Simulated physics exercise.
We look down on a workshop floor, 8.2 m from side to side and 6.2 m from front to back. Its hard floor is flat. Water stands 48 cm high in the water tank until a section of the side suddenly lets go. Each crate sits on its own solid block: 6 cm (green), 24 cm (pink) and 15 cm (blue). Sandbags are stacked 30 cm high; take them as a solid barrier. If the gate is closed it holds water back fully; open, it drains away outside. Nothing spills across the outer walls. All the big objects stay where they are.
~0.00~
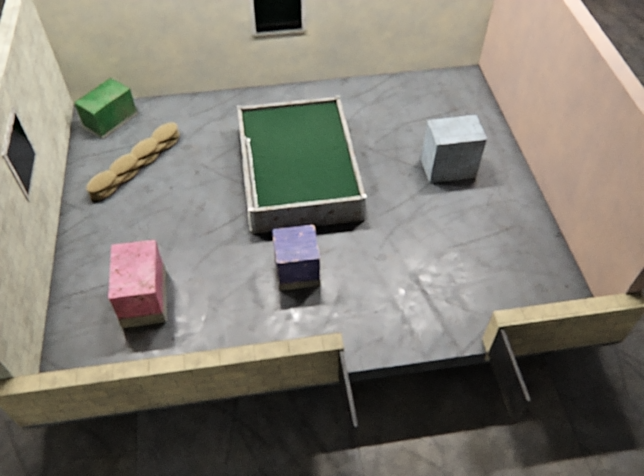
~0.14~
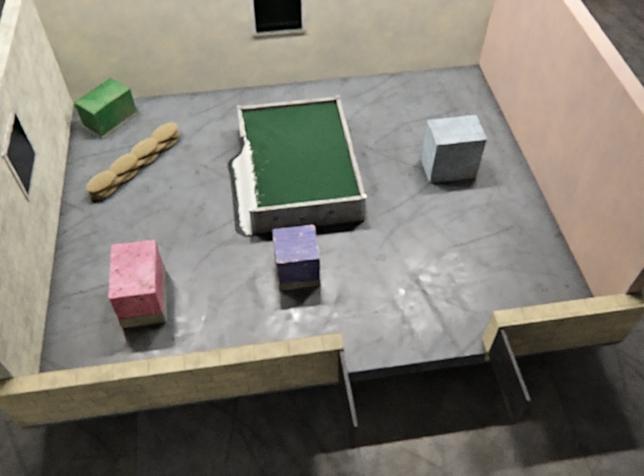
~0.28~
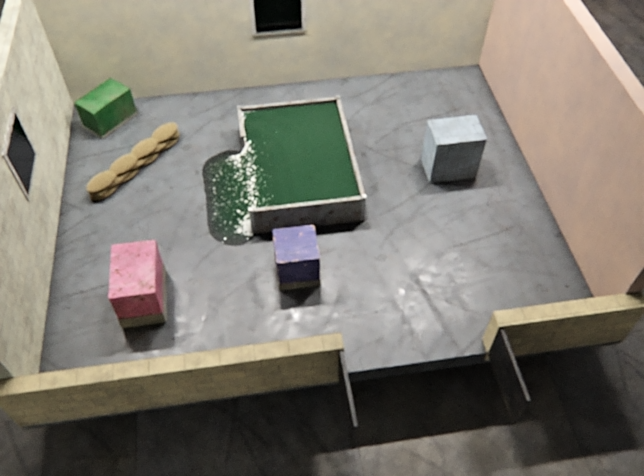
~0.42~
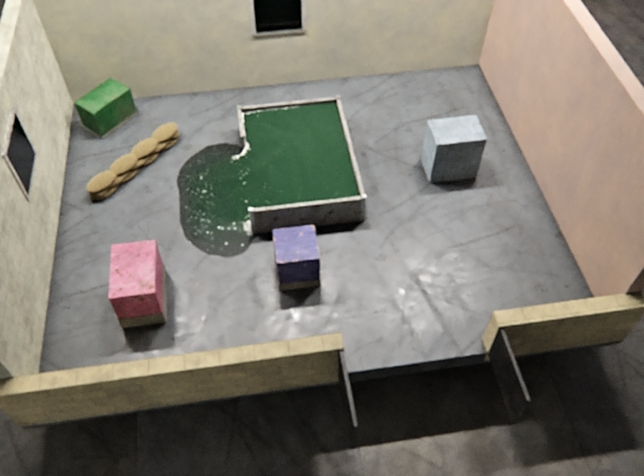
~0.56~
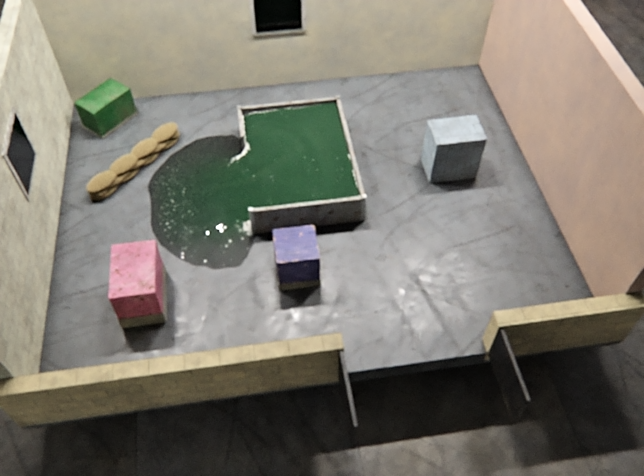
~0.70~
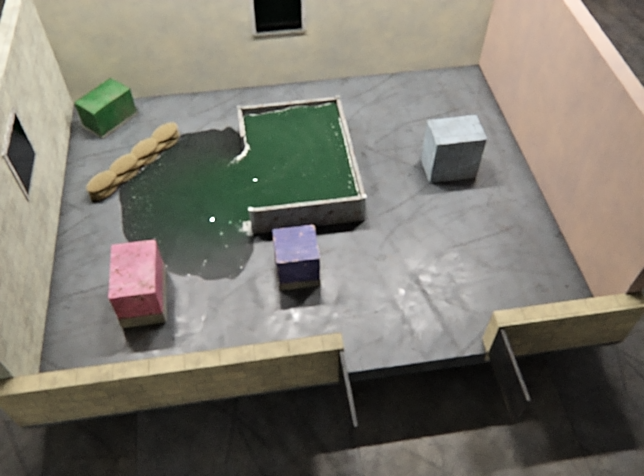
At the start, green water lies still in a walled tank among colored crates and a tan stack of sandbags. The tank's left side opens and water pours out in a white-flecked rush. It spreads leftward across the grey floor in a widening dark pool, reaching the sandbags.
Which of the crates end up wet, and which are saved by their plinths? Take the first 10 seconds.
One by one: The green crate gets wet; the pink crate keeps dry; the blue crate escapes dry.
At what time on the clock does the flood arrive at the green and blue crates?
Arrival: Green 2.4 s, blue 4.5 s.
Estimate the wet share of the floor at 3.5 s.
Some 35 per cent of it.
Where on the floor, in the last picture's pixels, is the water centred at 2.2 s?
Around (218, 201).
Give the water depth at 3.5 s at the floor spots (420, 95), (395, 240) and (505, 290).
Roughly 0, 0 and 0 cm, in turn.
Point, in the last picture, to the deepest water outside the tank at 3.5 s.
At about (36, 400).
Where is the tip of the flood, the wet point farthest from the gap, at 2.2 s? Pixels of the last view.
Around (41, 364).
After 1.4 s water covers 15 % of the floor and is deepest (30 cm) near (57, 236); green plinth not reached, pink plinth reached, blue plinth not reached.
After 2.2 s water covers 25 % of the floor and is deepest (34 cm) near (77, 259); green plinth not reached, pink plinth reached, blue plinth not reached.
After 3.5 s water covers 35 % of the floor and is deepest (28 cm) near (36, 400); green plinth reached, pink plinth reached, blue plinth not reached.
After 6.0 s water covers 60 % of the floor and is deepest (16 cm) near (45, 331); green plinth reached, pink plinth reached, blue plinth reached.
After 10.0 s water covers 85 % of the floor and is deepest (9 cm) near (70, 138); highest at the green plinth 13 cm, highest at the pink plinth 17 cm, highest at the blue plinth 11 cm.
